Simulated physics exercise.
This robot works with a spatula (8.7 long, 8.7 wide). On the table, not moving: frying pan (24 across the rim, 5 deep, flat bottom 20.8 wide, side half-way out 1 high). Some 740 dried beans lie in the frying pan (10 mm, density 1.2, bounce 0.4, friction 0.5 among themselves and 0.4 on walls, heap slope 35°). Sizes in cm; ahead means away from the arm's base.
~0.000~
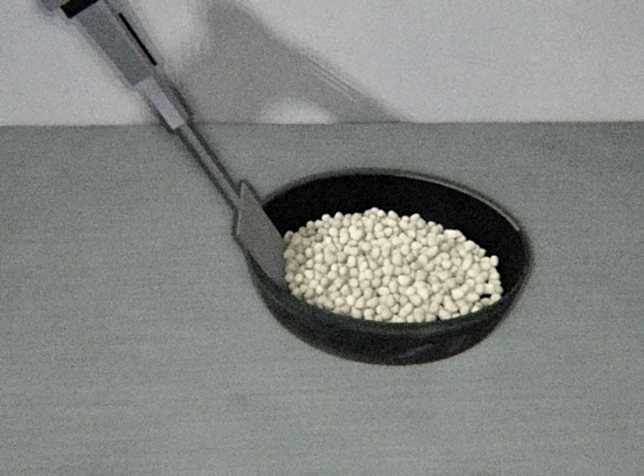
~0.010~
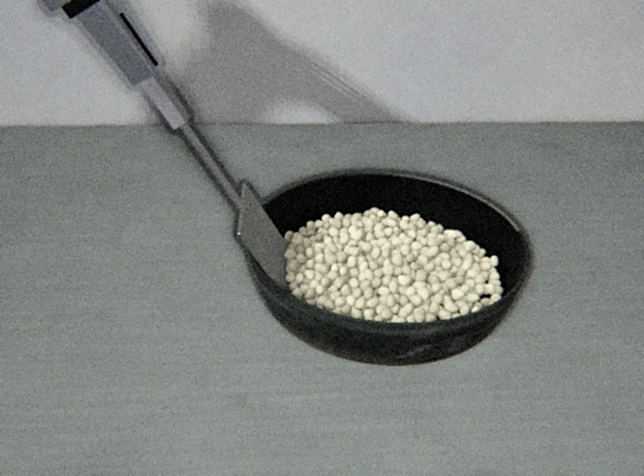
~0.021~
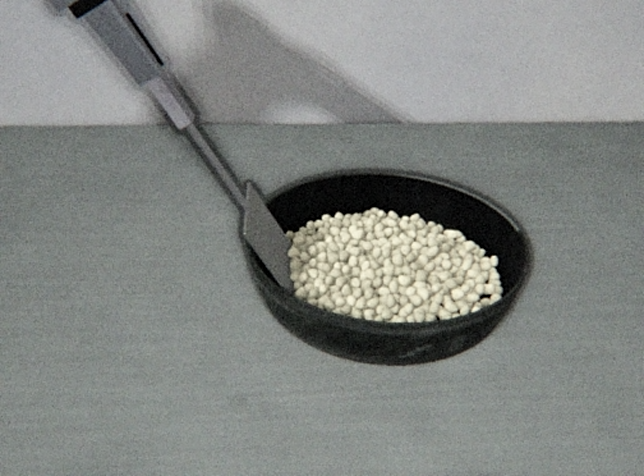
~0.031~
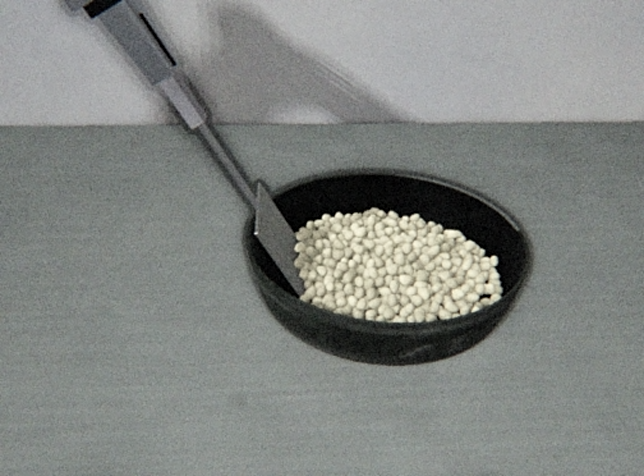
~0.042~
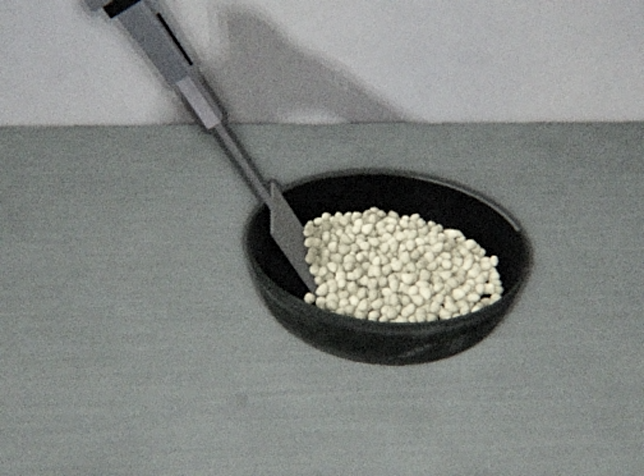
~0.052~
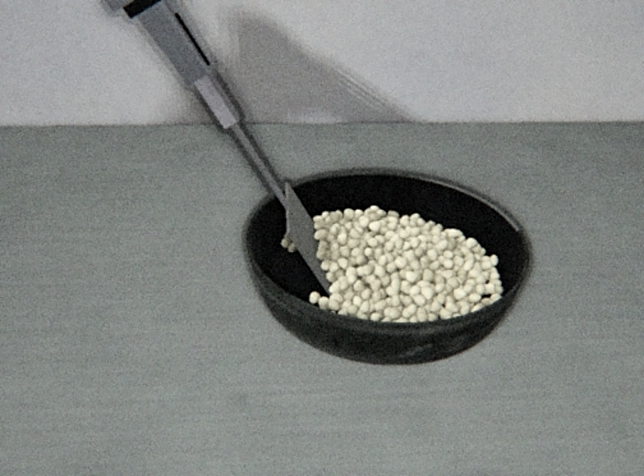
On a grey tabletop, a robot-held spatula sliding slowly rightward through a black frying pan, pushing into a heap of pale beans.
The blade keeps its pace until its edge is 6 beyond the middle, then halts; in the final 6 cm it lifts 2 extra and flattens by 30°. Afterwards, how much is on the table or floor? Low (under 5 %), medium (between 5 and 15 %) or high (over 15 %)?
Share on the table or floor: Medium (between 5 and 15 %).
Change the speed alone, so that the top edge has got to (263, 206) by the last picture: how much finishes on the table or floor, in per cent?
Some 0 per cent.
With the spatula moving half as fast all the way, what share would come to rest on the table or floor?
It would be near 0 per cent.
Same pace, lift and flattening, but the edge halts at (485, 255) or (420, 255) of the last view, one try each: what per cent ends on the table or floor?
Some 20 and 0 per cent.
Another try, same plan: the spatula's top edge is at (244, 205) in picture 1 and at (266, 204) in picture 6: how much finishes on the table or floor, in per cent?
Some 0 per cent.
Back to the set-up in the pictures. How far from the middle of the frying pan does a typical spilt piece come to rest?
Some 22 cm.
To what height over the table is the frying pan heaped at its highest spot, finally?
Roughly 6.0 cm.
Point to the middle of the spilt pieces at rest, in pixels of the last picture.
Around (599, 263).
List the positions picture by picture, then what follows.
The first picture shows the spatula top edge at (240, 207), sloping 61°; upper third of the load around (379, 261), from x 285 to 500, top at y 210; 739 in the frying pan.
The second picture shows the spatula top edge at (241, 207), sloping 61°; upper third of the load around (378, 260), from x 285 to 500, top at y 210.
The third picture shows the spatula top edge at (246, 206), sloping 61°; upper third of the load around (374, 260), from x 285 to 500, top at y 210.
The fourth picture shows the spatula top edge at (258, 206), sloping 61°; upper third of the load around (374, 258), from x 285 to 500, top at y 210.
The fifth picture shows the spatula top edge at (272, 206), sloping 61°; upper third of the load around (374, 257), from x 285 to 500, top at y 210.
The sixth picture shows the spatula top edge at (287, 206), sloping 61°; upper third of the load around (377, 252), from x 285 to 500, top at y 210; 739 in the frying pan.
After 0.08 s, sloping 61°, highest piece 7 above the table; 739 in the frying pan.
After 0.10 s, sloping 51°, highest piece 8 above the table; 739 in the frying pan.
After 0.32 s, sloping 31°, highest piece 6 above the table; 684 in the frying pan, 48 on the table or floor, 7 on the blade or in flight.
After 1.37 s, sloping 31°, highest piece 6 above the table; 684 in the frying pan, 55 on the table or floor.
In the end, 684 in the frying pan, 55 on the table or floor. That is 7 % on the table or floor.
